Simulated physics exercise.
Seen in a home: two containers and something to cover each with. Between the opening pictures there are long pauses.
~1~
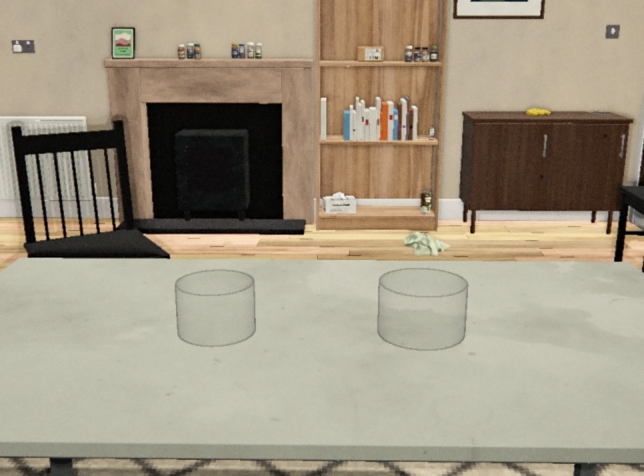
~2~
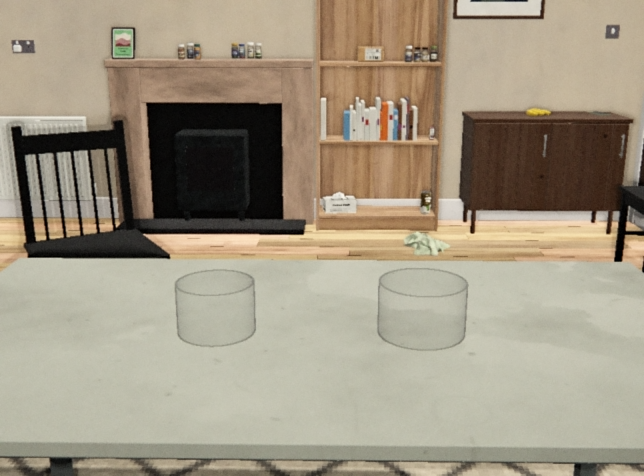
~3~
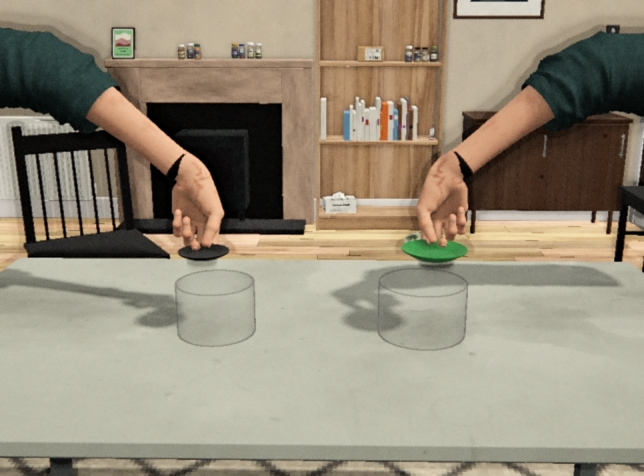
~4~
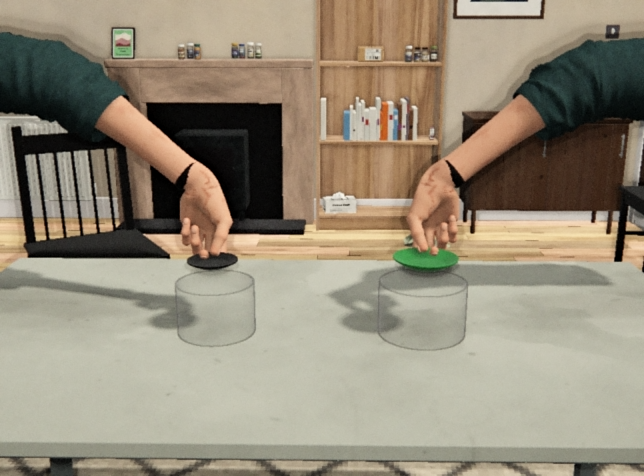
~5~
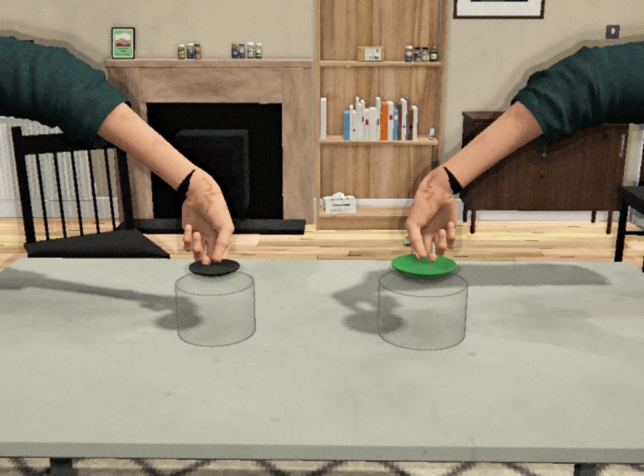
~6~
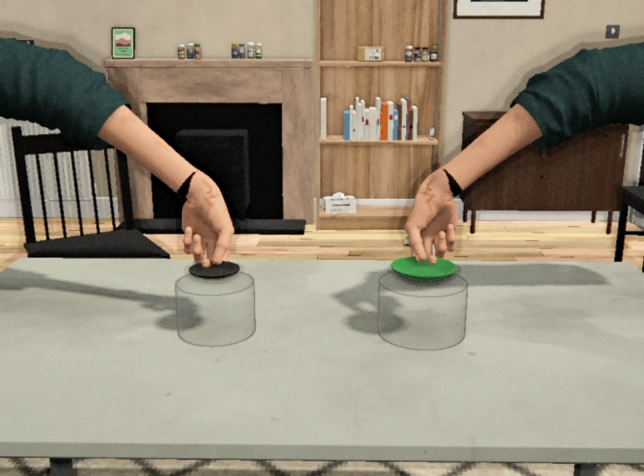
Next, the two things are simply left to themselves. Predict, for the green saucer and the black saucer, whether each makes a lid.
The green saucer makes no lid, the black saucer makes no lid.
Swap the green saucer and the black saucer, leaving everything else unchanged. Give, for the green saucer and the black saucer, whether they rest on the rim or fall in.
The green saucer sinks inside; the black saucer drops inside.
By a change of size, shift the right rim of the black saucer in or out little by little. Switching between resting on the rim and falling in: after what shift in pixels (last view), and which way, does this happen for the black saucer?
Right, by roughly 12 pixels.
Then, 0.14 s after the last picture, green saucer moved a little near (422, 298); black saucer moved a little near (216, 299).
At rest, the green saucer drops inside, near (421, 325); the black saucer drops inside, near (217, 325).
